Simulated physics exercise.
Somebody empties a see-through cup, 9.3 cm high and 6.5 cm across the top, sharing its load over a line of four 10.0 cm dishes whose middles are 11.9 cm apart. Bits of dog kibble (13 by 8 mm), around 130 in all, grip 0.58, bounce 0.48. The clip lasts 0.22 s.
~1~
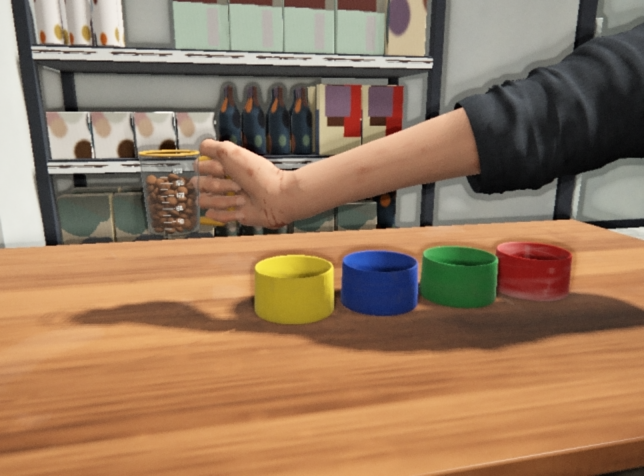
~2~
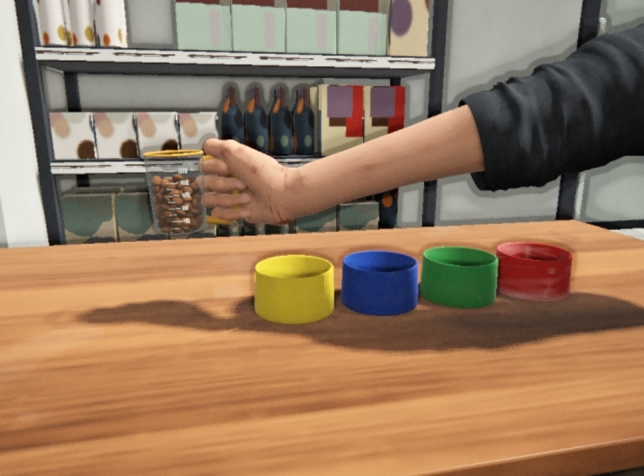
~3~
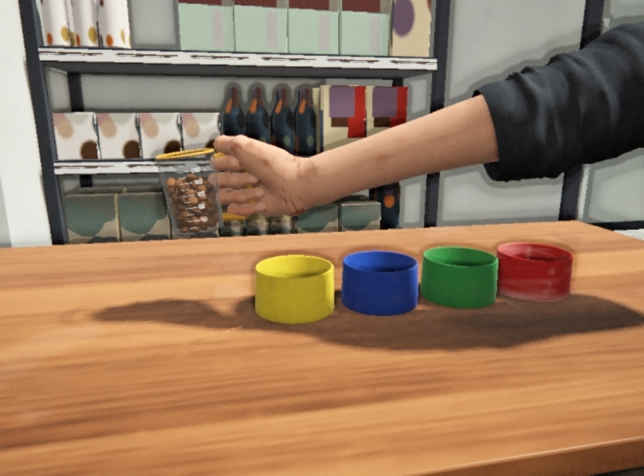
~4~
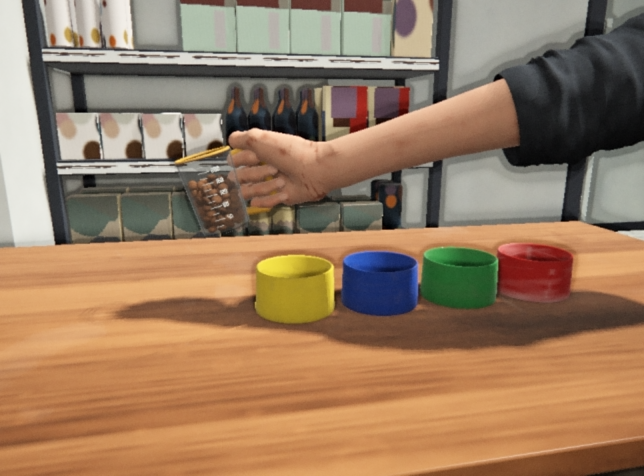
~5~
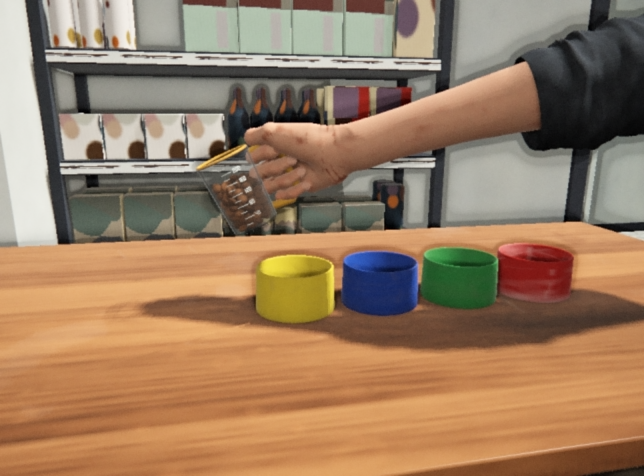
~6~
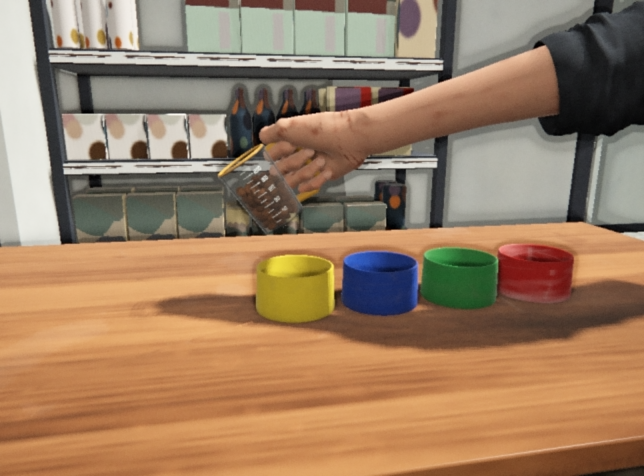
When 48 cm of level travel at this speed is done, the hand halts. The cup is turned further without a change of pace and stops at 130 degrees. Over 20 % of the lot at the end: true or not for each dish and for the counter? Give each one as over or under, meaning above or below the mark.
Red: Under, blue: Under, green: Over, yellow: Under, counter: Over.
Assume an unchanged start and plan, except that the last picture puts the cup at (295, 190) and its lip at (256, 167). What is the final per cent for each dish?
Dish by dish: Red 0 percent, blue 0 percent, green 60 percent, yellow 0 percent.
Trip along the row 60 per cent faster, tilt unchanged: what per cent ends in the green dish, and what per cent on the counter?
Shares - green 50, counter 40.
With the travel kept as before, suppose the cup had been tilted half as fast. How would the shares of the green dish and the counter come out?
I'd expect green to end at 60 and the counter at 40.
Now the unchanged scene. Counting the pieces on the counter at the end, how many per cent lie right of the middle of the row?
About 90 %.
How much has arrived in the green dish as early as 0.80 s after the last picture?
Share at that time: Approx. 35 per cent.
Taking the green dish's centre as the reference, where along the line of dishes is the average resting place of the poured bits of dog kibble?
Around 4 cm away, toward the right-hand end.
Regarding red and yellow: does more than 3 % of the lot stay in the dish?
Checking red: It clears; checking yellow: It falls short.
Then, 0.29 s after the last picture, tilt 94 degrees; cup holds 100 %.
Then, 0.49 s after the last picture, tilt 129 degrees; cup holds 75 %, green 20 %.
Then, 0.80 s after the last picture, tilt 130 degrees; cup holds 15 %, red 10 %, green 35 %.
In the end, red 10 %, blue 0 %, green 45 %, yellow 0 %, counter 45 %.
